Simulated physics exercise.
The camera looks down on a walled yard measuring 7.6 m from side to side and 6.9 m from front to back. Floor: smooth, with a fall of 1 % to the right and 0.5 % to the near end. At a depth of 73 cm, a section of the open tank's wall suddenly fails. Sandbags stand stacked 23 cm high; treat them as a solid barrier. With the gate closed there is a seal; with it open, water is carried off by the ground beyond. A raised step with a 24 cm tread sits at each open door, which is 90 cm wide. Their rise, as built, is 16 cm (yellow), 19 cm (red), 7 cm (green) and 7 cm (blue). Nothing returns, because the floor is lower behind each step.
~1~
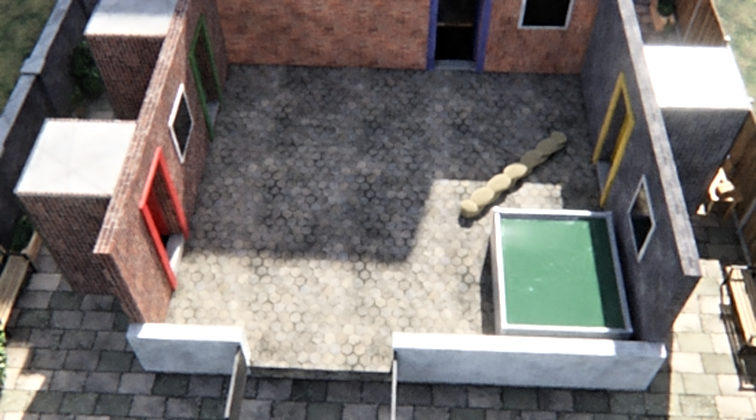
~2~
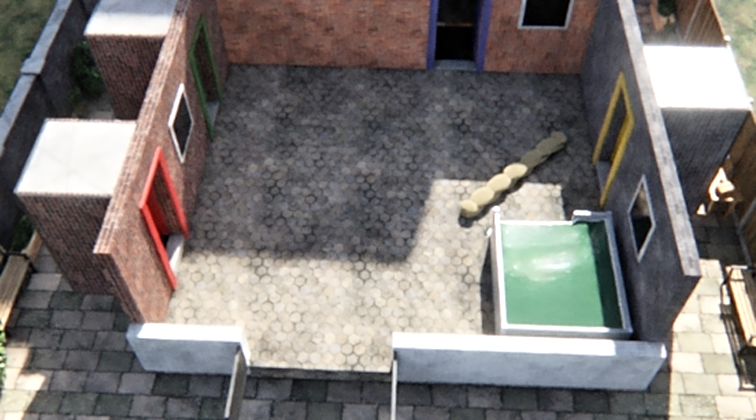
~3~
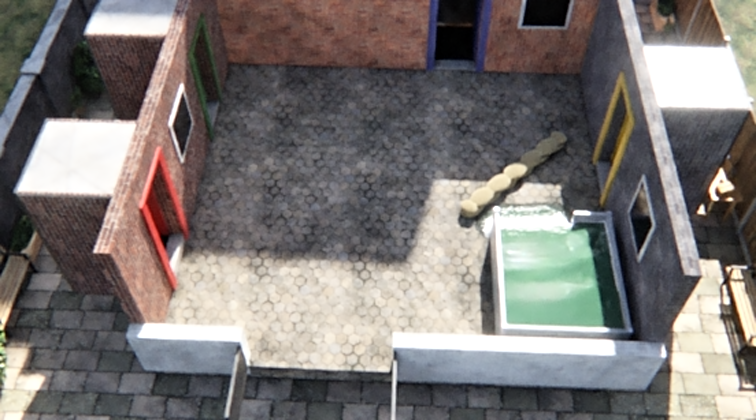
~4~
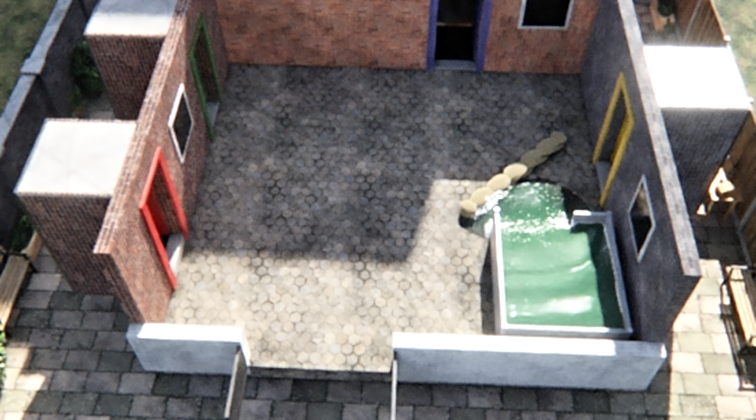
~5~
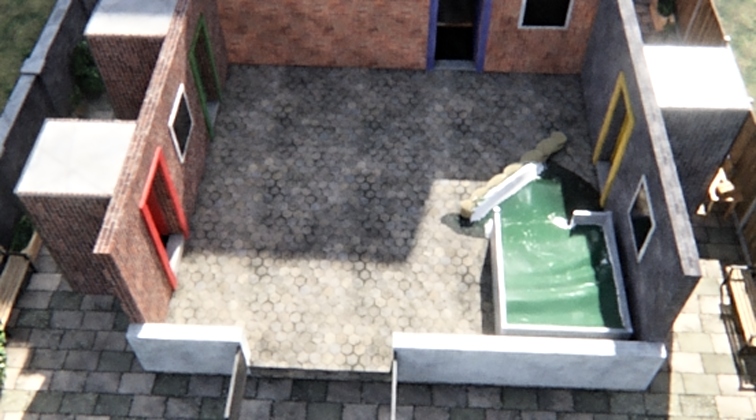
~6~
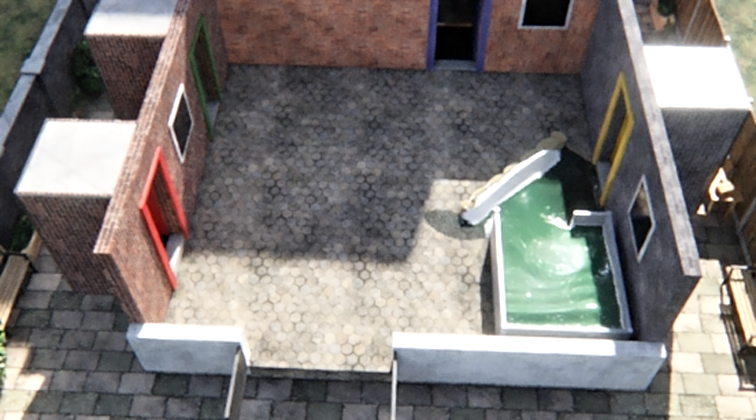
In a walled brick yard with red, green, blue and yellow doorways, an open tank of green water breaches on its far side, and water pours onto the paving, spreads along the stacked sandbags and reaches the yellow door.
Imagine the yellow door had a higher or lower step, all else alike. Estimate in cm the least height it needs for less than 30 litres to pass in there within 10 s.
I would say 32 cm.
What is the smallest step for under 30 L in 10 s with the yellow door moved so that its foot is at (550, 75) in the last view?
About 28 cm.
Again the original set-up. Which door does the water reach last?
Red.
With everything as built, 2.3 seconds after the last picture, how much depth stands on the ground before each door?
Door by door, in centimetres - yellow 30, red 0, green 0, blue 12.
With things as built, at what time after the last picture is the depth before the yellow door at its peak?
Around 2.4 seconds.
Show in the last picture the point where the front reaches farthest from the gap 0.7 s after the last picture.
The tip of the flood lies near (580, 81).
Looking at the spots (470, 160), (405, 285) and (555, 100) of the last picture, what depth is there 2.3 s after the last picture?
The three readings, in order, are 2, 2 and 9 cm.
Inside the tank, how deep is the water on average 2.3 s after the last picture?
Average depth: Approx. 28 cm.
Then, 0.7 s after the last picture water covers 20 % of the floor, deepest (50 cm) near (593, 157); 17 cm at the yellow door, 0 litres in over its 16 cm step.
Then, 2.3 s after the last picture water covers 55 % of the floor, deepest (36 cm) near (596, 171); 30 cm at the yellow door, 121 litres in over its 16 cm step.
Then, 9.3 s after the last picture water covers 95 % of the floor, deepest (14 cm) near (160, 348); 11 cm at the yellow door, 246 litres in over its 16 cm step.
At the yellow door as built, the water peaked near 30 cm, 2.3 s after the last picture.
Run again over the same 10 s with other heights there, 65 litres in over 26.5 cm, 14 litres over 36.5 cm. The limit of 30 litres is kept from about 32 cm up.
